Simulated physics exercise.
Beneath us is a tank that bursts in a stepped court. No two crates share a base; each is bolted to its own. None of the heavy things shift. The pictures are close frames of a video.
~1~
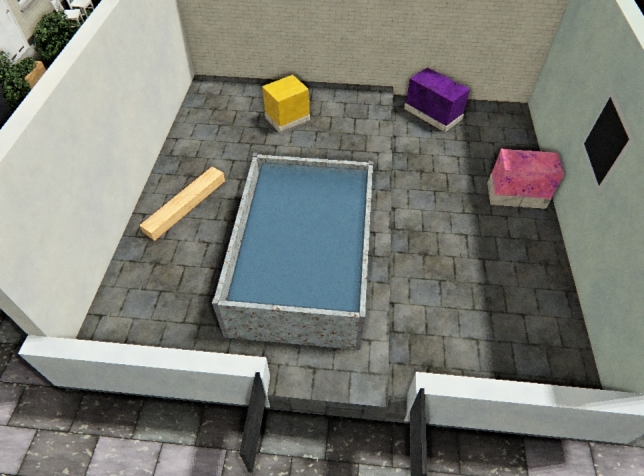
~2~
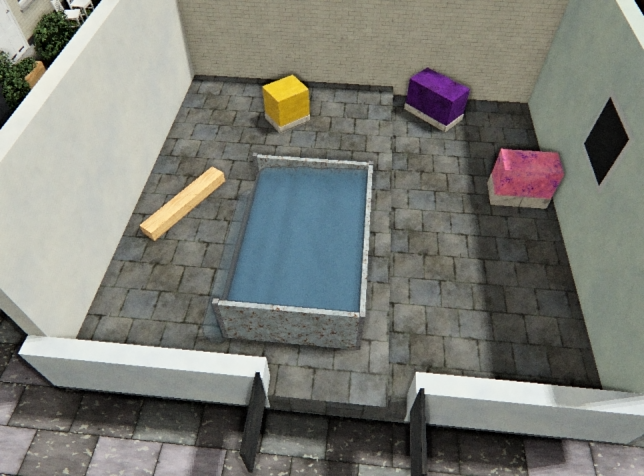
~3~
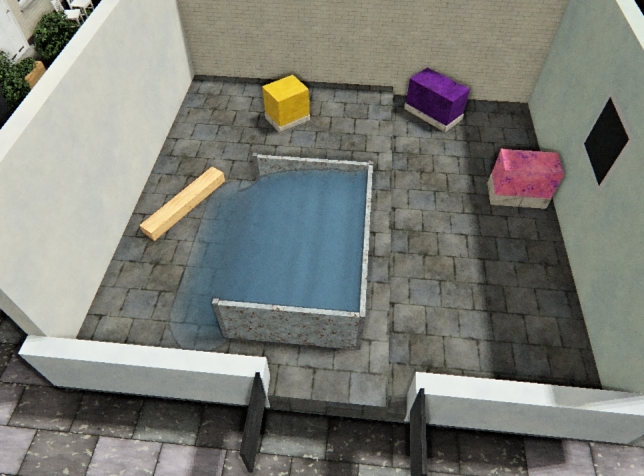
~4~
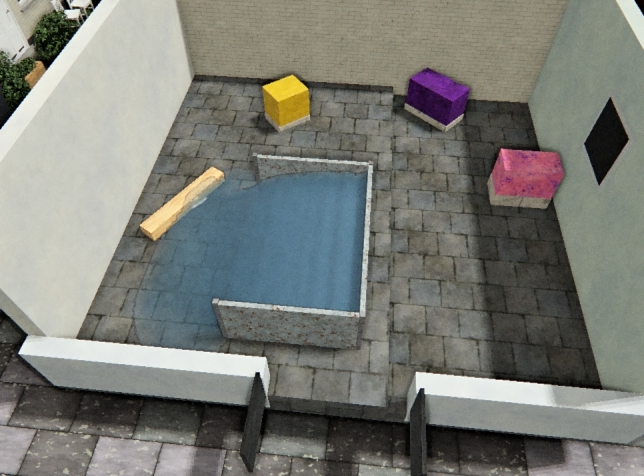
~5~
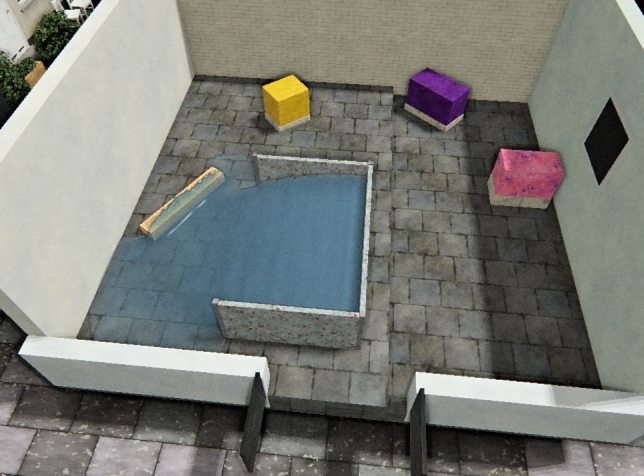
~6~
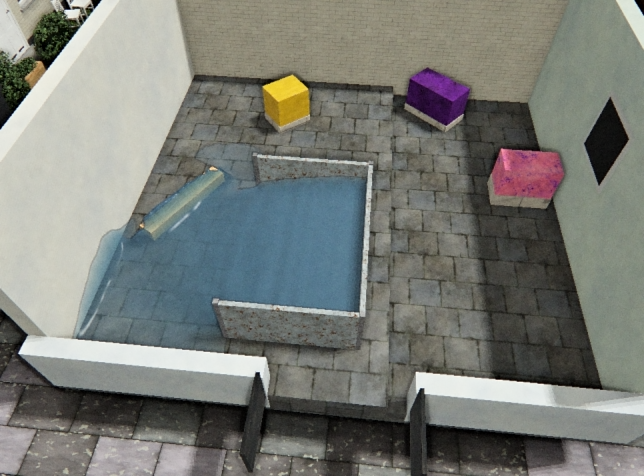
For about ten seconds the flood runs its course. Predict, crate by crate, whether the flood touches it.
My prediction: The pink crate remains untouched; the purple crate is touched; the yellow crate is touched.
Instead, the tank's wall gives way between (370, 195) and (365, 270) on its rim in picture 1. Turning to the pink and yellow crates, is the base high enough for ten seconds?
Note - pink goes wet, yellow remains untouched.
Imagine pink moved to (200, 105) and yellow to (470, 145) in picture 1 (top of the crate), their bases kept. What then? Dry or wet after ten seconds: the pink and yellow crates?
The pink crate is flooded; the yellow crate is flooded.
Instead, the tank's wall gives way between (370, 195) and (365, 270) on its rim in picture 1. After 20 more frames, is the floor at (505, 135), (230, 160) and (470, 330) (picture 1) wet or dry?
Soaked / unwetted / soaked.
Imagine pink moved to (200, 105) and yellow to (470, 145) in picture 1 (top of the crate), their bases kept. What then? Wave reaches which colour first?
The crate marked pink.
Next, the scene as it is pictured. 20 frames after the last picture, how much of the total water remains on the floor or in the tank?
98 per cent.
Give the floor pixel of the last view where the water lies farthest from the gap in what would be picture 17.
About at (195, 76).
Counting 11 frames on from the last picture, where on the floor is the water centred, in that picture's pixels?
Point: (205, 251).
A moment on, water covers 25 % of the floor; the pink crate not reached, the purple crate not reached, the yellow crate water round its plinth.
Next, water covers 35 % of the floor; the pink crate not reached, the purple crate not reached, the yellow crate water round its plinth.
Then, water covers 55 % of the floor; the pink crate not reached, the purple crate not reached, the yellow crate water round its plinth.
Later, water covers 75 % of the floor; the pink crate water round its plinth, the purple crate water round its plinth, the yellow crate water round its plinth.
In the end, water covers 95 % of the floor; the pink crate stayed above the water, the purple crate was topped, the yellow crate was topped.
